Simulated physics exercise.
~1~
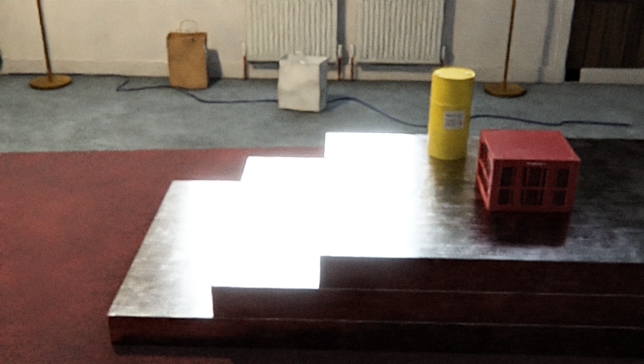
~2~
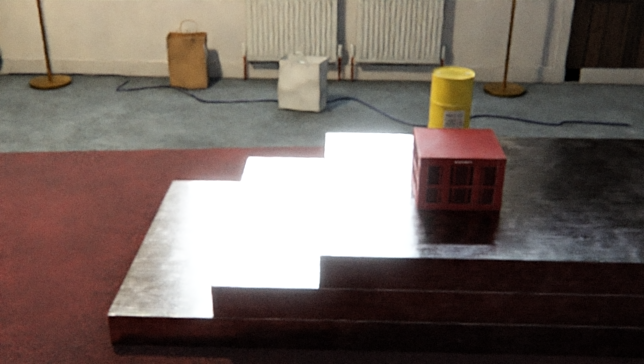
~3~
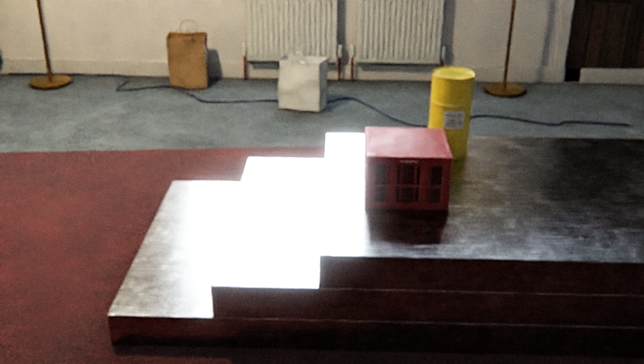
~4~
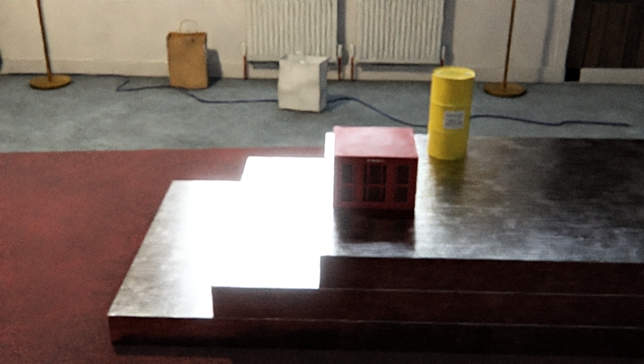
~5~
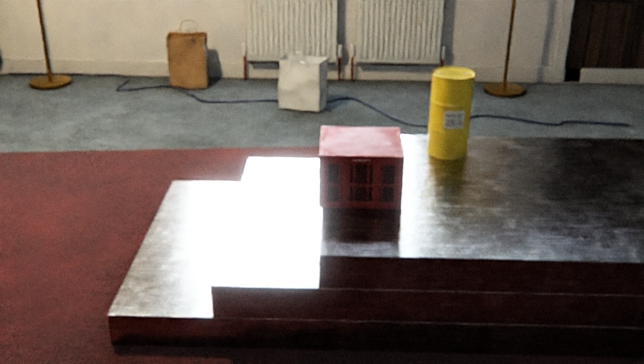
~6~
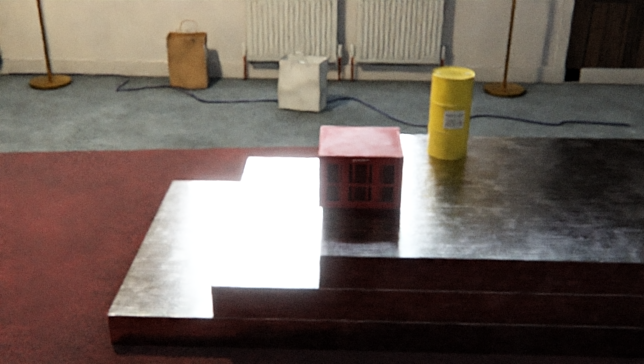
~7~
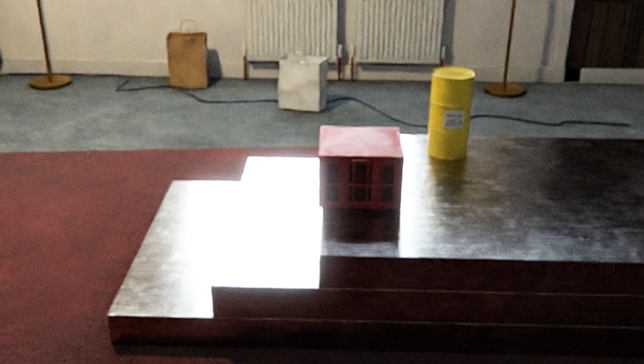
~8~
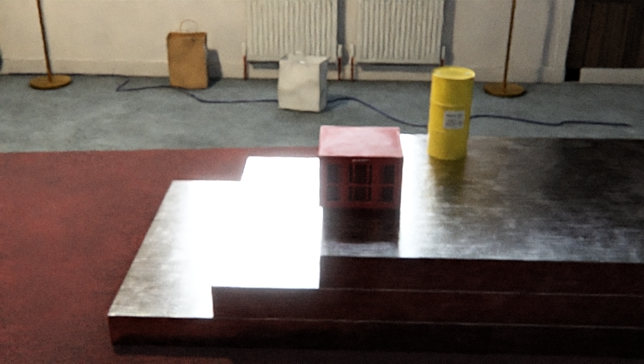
A room with dark red and blue-grey flooring is seen from slightly above, looking across a dark, shiny landing with shallow steps at its left end. A red crate sits on the landing near the right, with a yellow canister standing behind it to the left. Against the pale far wall are radiators, a brown bag and a white bag. The crate slides left, passing in front of the canister and partly hiding it, then slows over the brightly lit surface. It stops upright at the landing's left edge, above the steps, and stays there while the canister remains in place.
